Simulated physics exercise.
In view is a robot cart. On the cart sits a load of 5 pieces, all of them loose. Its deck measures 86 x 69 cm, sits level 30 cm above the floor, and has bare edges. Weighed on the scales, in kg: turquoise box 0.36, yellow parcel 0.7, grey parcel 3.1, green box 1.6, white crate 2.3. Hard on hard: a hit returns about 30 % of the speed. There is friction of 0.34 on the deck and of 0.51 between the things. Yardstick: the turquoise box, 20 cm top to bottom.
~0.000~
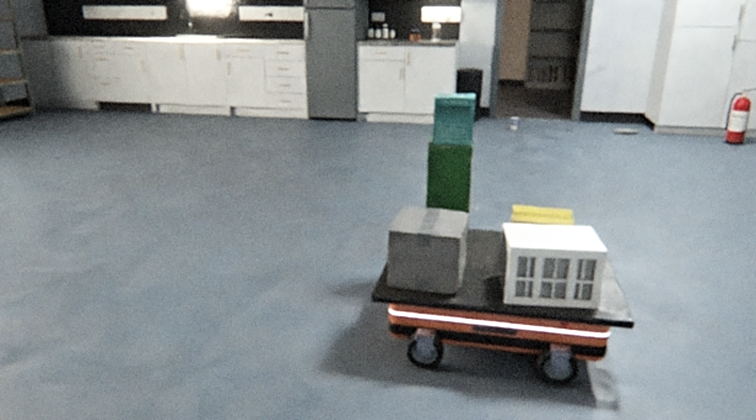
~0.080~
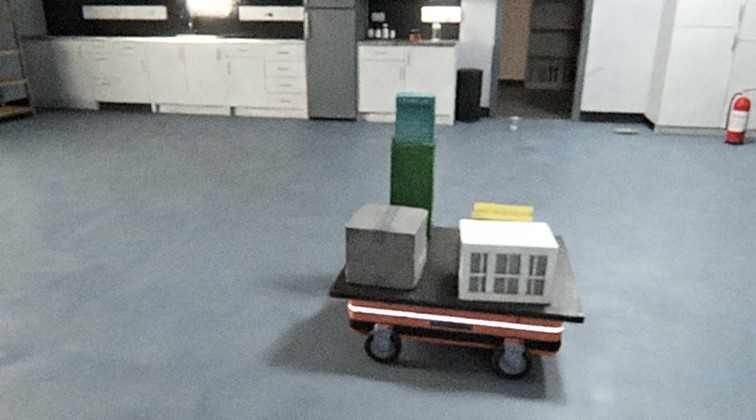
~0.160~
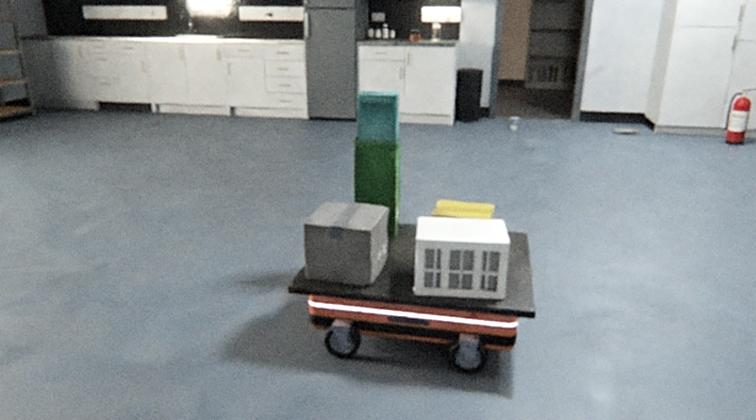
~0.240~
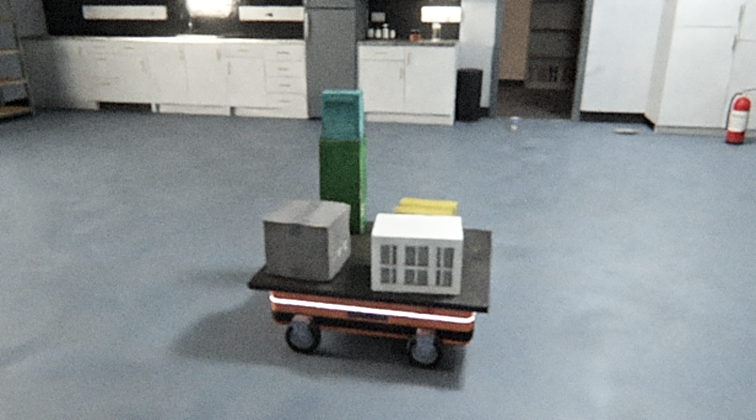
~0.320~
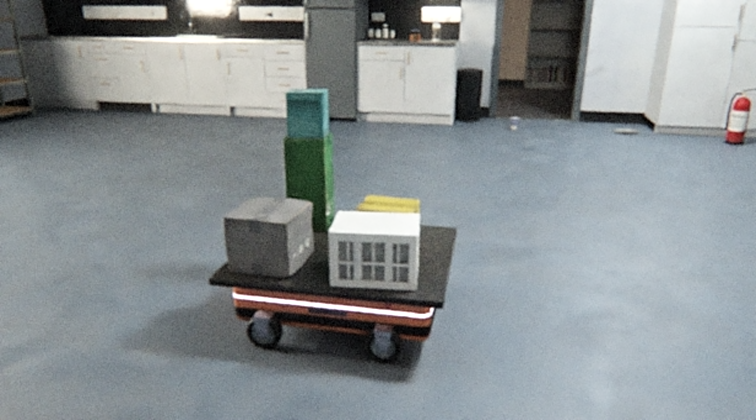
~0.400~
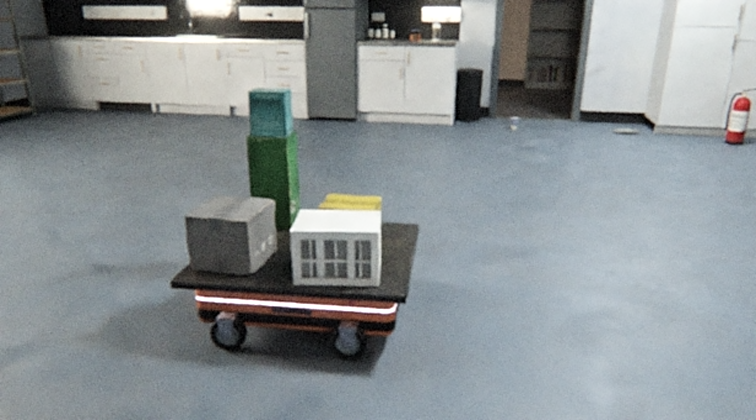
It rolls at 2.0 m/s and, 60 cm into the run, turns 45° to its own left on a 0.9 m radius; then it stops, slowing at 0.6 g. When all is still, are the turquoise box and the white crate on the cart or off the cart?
The turquoise box has gone; the white crate stays put.
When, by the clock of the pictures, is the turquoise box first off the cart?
0.5 s, roughly.
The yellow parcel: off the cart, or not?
Yellow parcel: Stays in bounds.
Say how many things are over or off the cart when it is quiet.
I get 3.
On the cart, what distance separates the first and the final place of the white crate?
Roughly 24 cm.
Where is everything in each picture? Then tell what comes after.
In the first frame, 0 cm covered; turquoise box (454, 119); white crate (549, 264).
In the second frame, 16 cm covered; green box (413, 188).
In the third frame, 32 cm covered; grey parcel (348, 242); green box (378, 185).
In the fourth frame, 48 cm covered; grey parcel (309, 238).
In the fifth frame, 64 cm covered; green box (310, 181).
In the sixth frame, 80 cm covered, turned 4°; turquoise box (271, 112) moved 3 cm; white crate (338, 247).
After 0.70 s, 140 cm covered, turned 41°; turquoise box and green box now off the cart; white crate moved 5 cm near (210, 255); grey parcel moved 34 cm.
After 1.10 s, 194 cm covered, turned 45°; white crate moved 11 cm near (17, 298); grey parcel moved 39 cm; yellow parcel moved 23 cm.
In the end (1.8 s), off the cart, turquoise box, grey parcel and green box; not toppled but over 10 cm from the start, yellow parcel and white crate.
